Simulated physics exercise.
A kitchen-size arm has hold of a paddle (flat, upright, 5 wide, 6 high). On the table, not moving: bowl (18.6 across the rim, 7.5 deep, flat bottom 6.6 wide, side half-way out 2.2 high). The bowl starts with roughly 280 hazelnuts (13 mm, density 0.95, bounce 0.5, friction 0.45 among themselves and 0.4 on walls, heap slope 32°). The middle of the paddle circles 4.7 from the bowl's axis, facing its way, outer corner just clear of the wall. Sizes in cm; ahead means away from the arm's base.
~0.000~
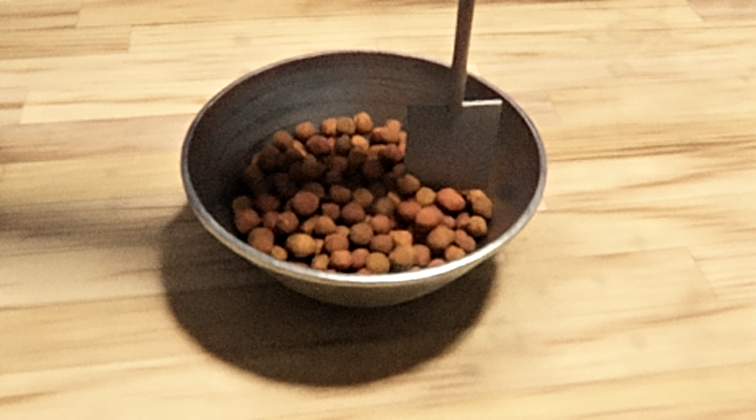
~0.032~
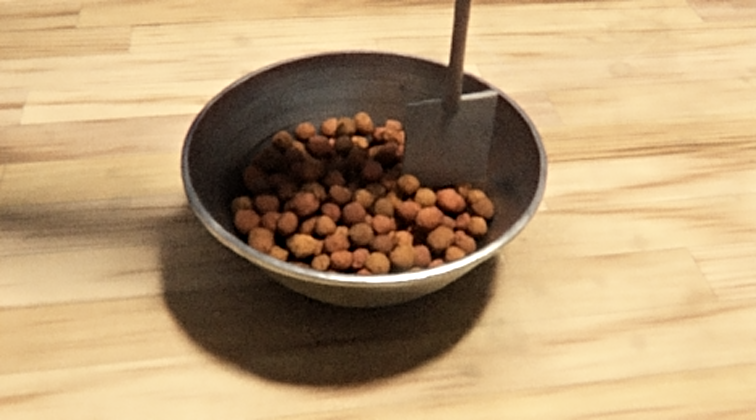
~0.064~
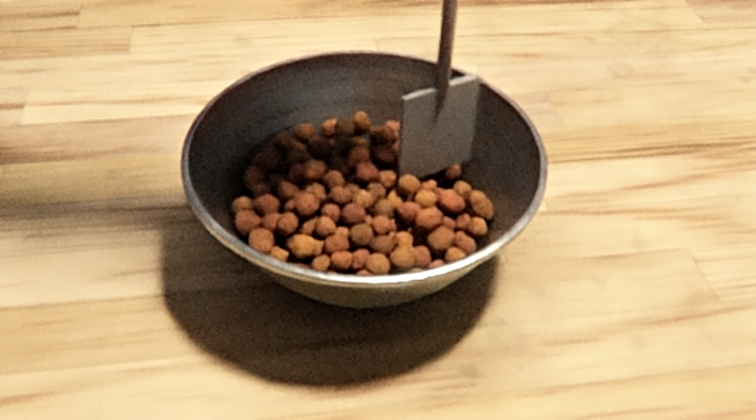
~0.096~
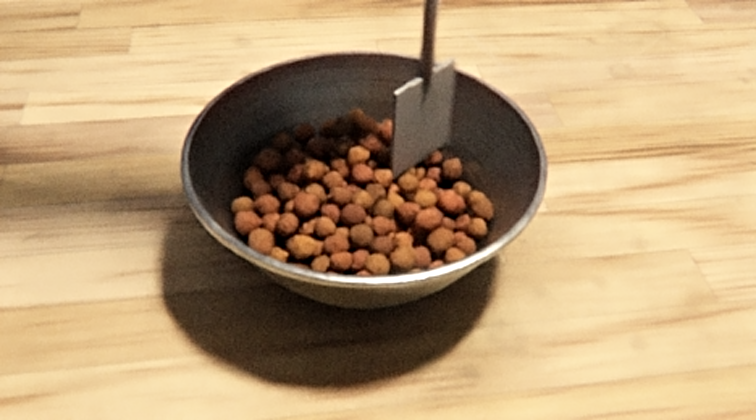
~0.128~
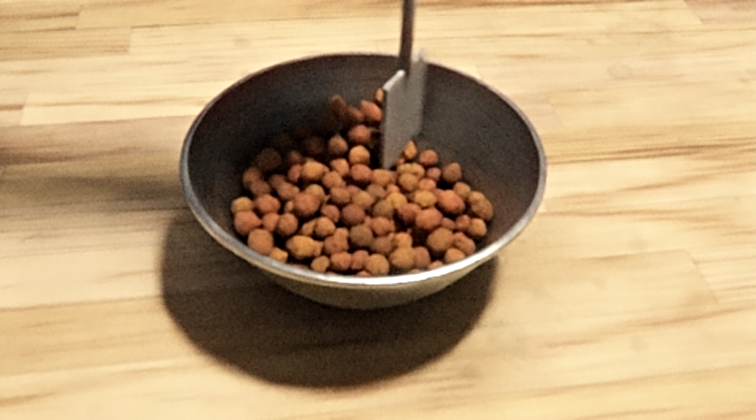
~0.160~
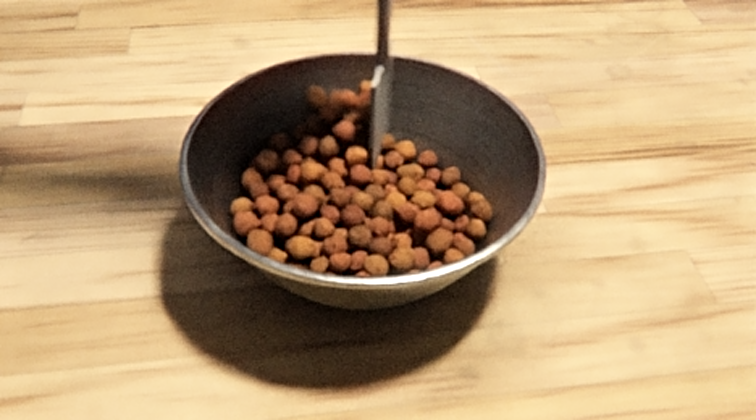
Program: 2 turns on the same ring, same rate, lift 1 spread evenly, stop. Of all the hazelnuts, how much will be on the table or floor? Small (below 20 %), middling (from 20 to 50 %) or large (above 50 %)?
On the table or floor the share is small, below 20 %.
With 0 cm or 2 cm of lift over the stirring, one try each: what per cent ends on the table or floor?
Some 20 and 5 per cent.
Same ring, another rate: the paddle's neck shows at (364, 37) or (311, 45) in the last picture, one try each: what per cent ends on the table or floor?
Some 15 and 30 per cent.
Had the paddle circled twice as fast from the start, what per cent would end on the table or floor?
Then about 30 per cent.
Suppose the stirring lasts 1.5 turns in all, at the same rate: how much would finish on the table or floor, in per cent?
In that case some 10 per cent.
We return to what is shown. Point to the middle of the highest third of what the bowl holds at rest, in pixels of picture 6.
Near (382, 185).
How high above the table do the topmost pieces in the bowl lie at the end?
Some 6.5 cm.
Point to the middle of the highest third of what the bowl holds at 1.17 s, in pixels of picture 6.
Around (341, 245).
By 0.67 s, 326° round, highest piece 9 above the table; 261 in the bowl, 17 on the table or floor, 6 in flight or on the tool.
By 1.17 s, 222° round, highest piece 9 above the table; 256 in the bowl, 28 on the table or floor.
By 1.63 s, 0° round, highest piece 6 above the table; 247 in the bowl, 37 on the table or floor.
By 2.33 s, 0° round, highest piece 6 above the table; 247 in the bowl, 37 on the table or floor.
Final count, 247 in the bowl, 37 on the table or floor. That is 13 % on the table or floor.
